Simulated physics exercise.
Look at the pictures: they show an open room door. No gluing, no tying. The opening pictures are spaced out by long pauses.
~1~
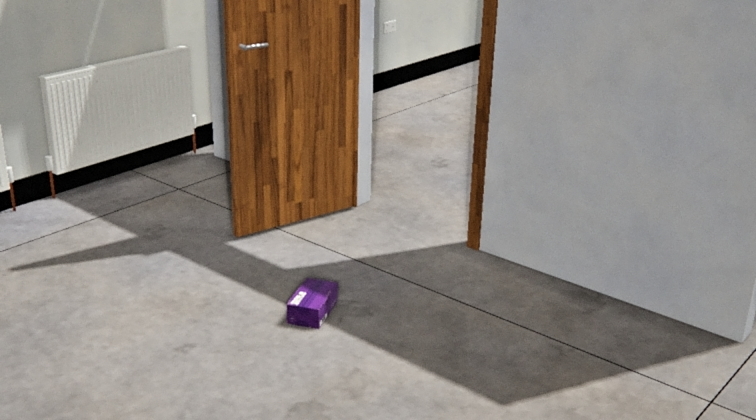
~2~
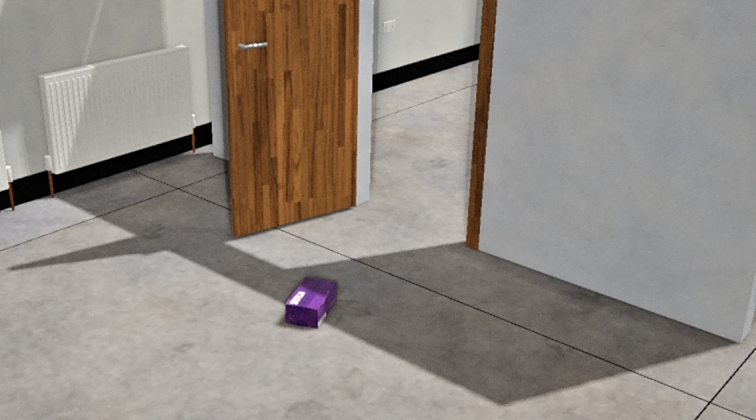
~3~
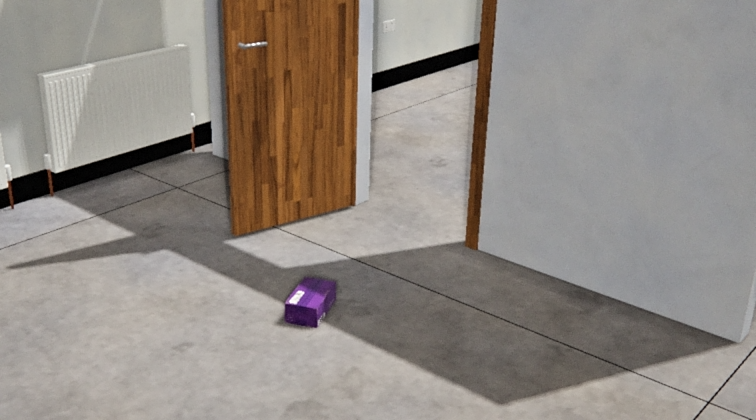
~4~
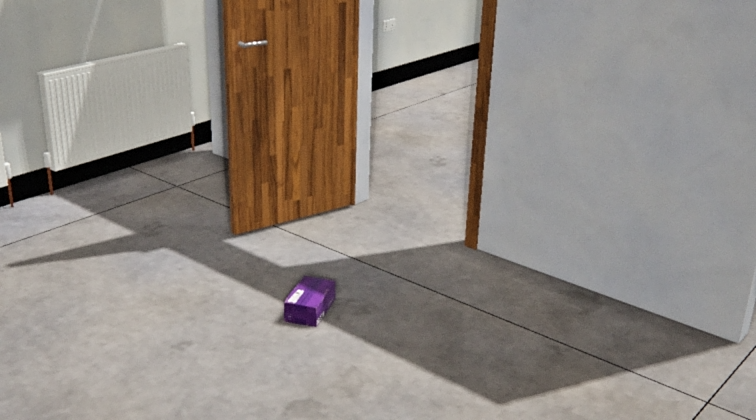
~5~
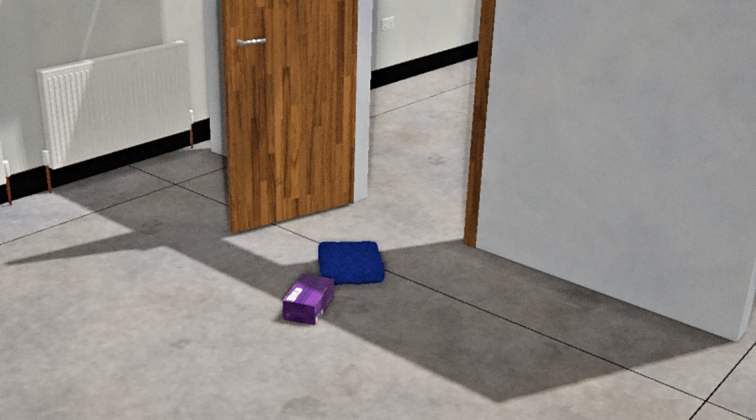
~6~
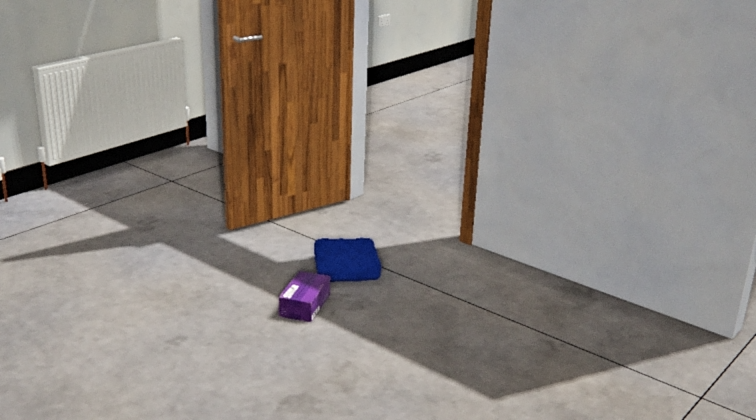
A blue cushion appeared on the floor just behind a small purple parcel, between it and a wide-open wooden door. Before that, the parcel sat alone, and the door stayed still throughout.
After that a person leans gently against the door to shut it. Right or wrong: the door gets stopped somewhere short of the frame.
Wrong, it closes properly.
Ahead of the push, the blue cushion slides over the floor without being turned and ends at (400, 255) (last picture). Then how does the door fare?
Well, then the door stays ajar.
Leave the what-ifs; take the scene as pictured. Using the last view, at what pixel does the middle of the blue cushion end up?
Looks like it settles somewhere around (409, 273).
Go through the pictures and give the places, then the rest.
Door wide open and still; purple parcel (313, 303), in the first picture.
Door wide open and still; purple parcel (312, 303), in the second picture.
Door wide open and still; purple parcel (311, 302), in the third picture.
Door wide open and still; purple parcel (310, 301), in the fourth picture.
Door wide open and still; purple parcel (309, 299), in the fifth picture.
Door wide open and still; blue cushion (347, 259); purple parcel (305, 296), in the sixth picture.
Then, 0.80 s on from there, open by 59°; blue cushion shifted a little near (358, 262).
Then, 1.10 s on from there, open by 34°; blue cushion shifted about its own width near (401, 271).
In the end, open by 0°; moved from the start, blue cushion; purple parcel unmoved. At the end, from the last picture's camera, blue cushion near (409, 273).
